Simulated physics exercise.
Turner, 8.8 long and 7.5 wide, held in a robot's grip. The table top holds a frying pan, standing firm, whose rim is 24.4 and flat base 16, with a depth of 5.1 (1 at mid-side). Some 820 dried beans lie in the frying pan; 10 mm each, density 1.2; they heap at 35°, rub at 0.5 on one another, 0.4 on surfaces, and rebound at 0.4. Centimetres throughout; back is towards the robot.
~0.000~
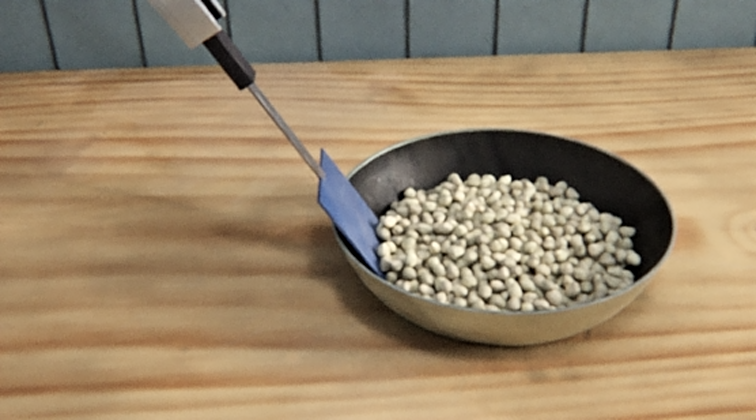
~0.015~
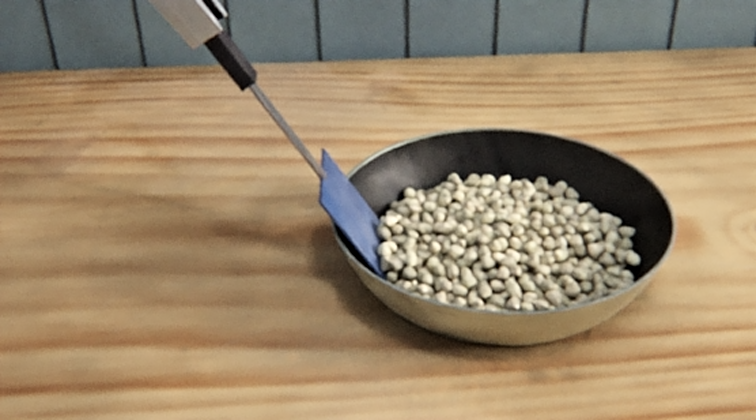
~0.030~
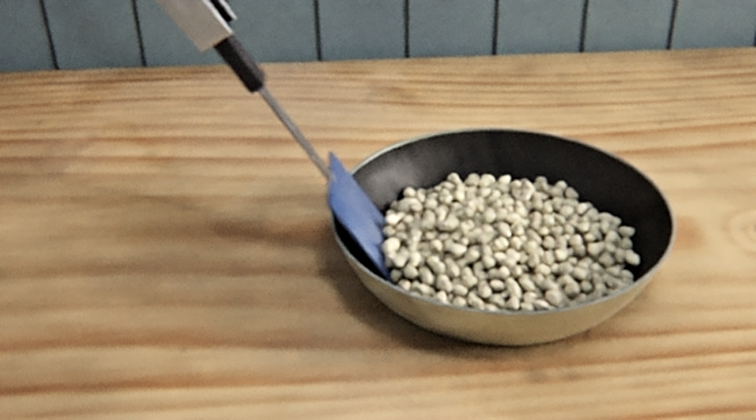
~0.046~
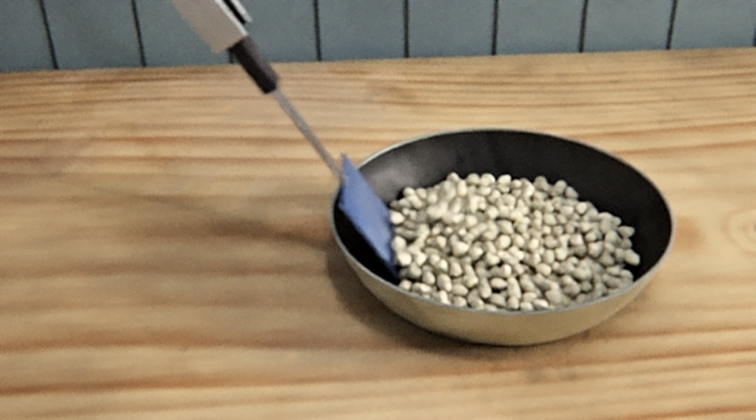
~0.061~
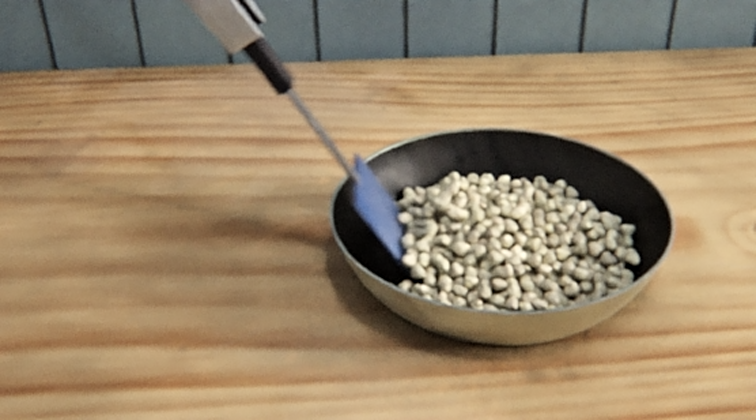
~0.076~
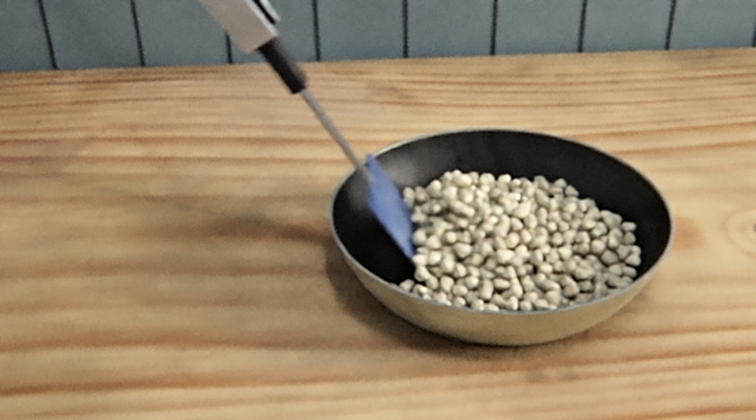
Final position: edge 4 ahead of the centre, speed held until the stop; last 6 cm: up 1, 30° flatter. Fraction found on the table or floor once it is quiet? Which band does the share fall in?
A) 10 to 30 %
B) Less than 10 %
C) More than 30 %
Less than 10 % (B).
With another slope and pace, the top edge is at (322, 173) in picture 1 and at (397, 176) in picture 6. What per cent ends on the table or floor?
0 %.
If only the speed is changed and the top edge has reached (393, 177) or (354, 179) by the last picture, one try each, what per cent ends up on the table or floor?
Around 0 per cent, then around 0 per cent.
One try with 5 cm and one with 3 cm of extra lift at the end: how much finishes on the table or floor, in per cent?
Close to 0 and 0 percent respectively.
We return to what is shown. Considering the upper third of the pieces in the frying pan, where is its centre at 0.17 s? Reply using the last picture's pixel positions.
Roughly pixel (538, 228).
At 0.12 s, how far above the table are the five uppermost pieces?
About 5 centimetres.
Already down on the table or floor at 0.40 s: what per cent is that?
My estimate is roughly 0 %.
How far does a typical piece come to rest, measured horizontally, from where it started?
About 2 centimetres.
After 0.12 s, sloping 57°, highest piece 6 above the table; 815 in the frying pan.
After 0.17 s, sloping 43°, highest piece 6 above the table; 815 in the frying pan.
After 0.40 s, sloping 29°, highest piece 5 above the table; 815 in the frying pan.
After 1.45 s, sloping 29°, highest piece 5 above the table; 815 in the frying pan.
In the end, 815 in the frying pan. That is 0 % on the table or floor.
